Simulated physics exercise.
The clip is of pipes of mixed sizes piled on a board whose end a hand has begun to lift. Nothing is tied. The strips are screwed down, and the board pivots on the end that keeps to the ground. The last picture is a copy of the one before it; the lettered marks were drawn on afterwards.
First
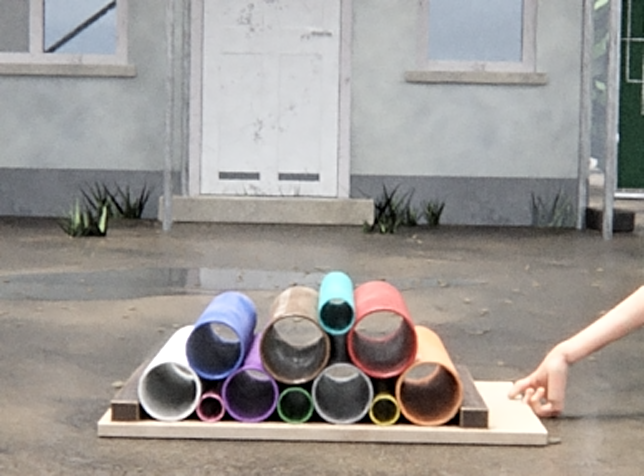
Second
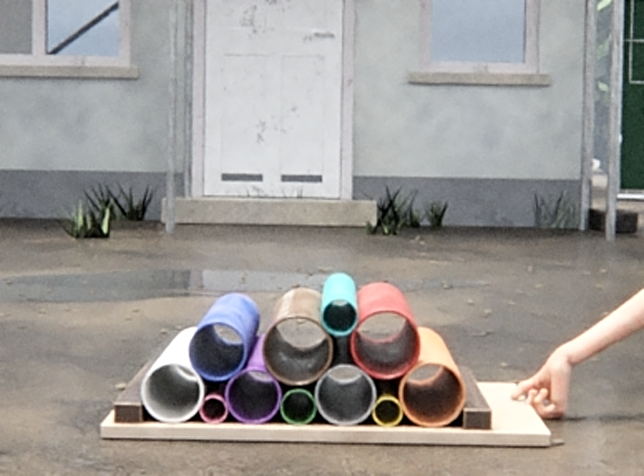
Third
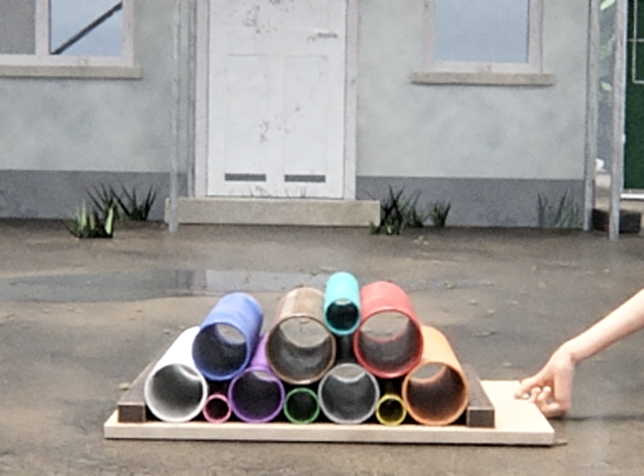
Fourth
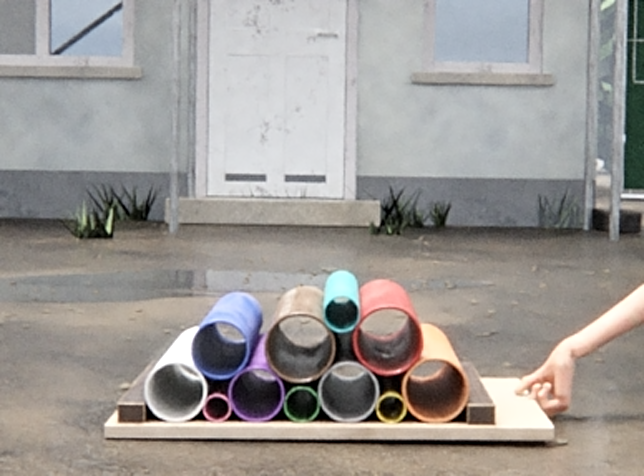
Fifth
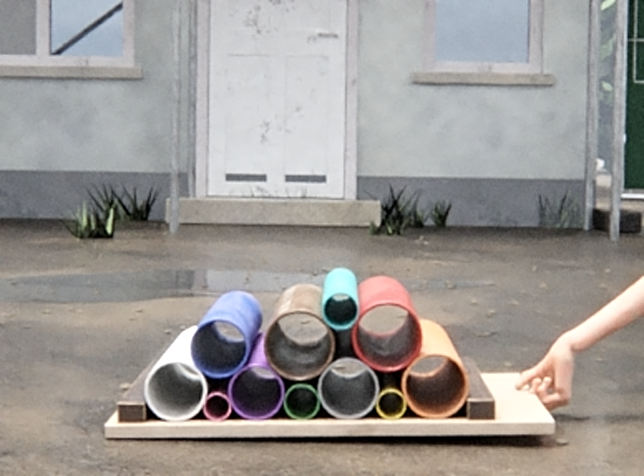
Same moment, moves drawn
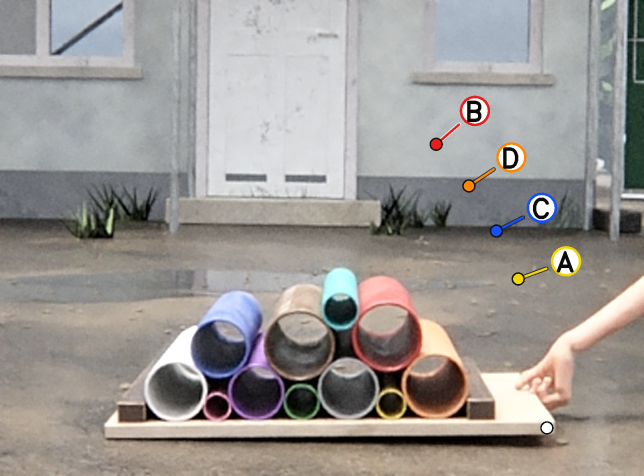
On the wet ground outside a grey house, a hand at the right end of a board stacked with colourful pipes began to raise that end very slightly, while the pipes stayed piled together.
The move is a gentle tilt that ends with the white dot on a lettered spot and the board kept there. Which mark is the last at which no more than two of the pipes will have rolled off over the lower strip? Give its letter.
The answer is mark D.
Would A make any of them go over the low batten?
No.
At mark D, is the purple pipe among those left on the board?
The purple pipe: Yes.
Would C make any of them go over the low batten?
No, at C.
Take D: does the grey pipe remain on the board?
Yes, with D.
On the marked copy, A at (518, 279); B at (436, 145); C at (496, 231); D at (469, 186); the white dot at (547, 428).
With D. Early on, board at 19°.
Further on, board at 35°.
At the end, board at 35°, none over the low batten.
As for the rest, A none over the low batten; B four over the low batten (brown, blue, red, turquoise); C none over the low batten.
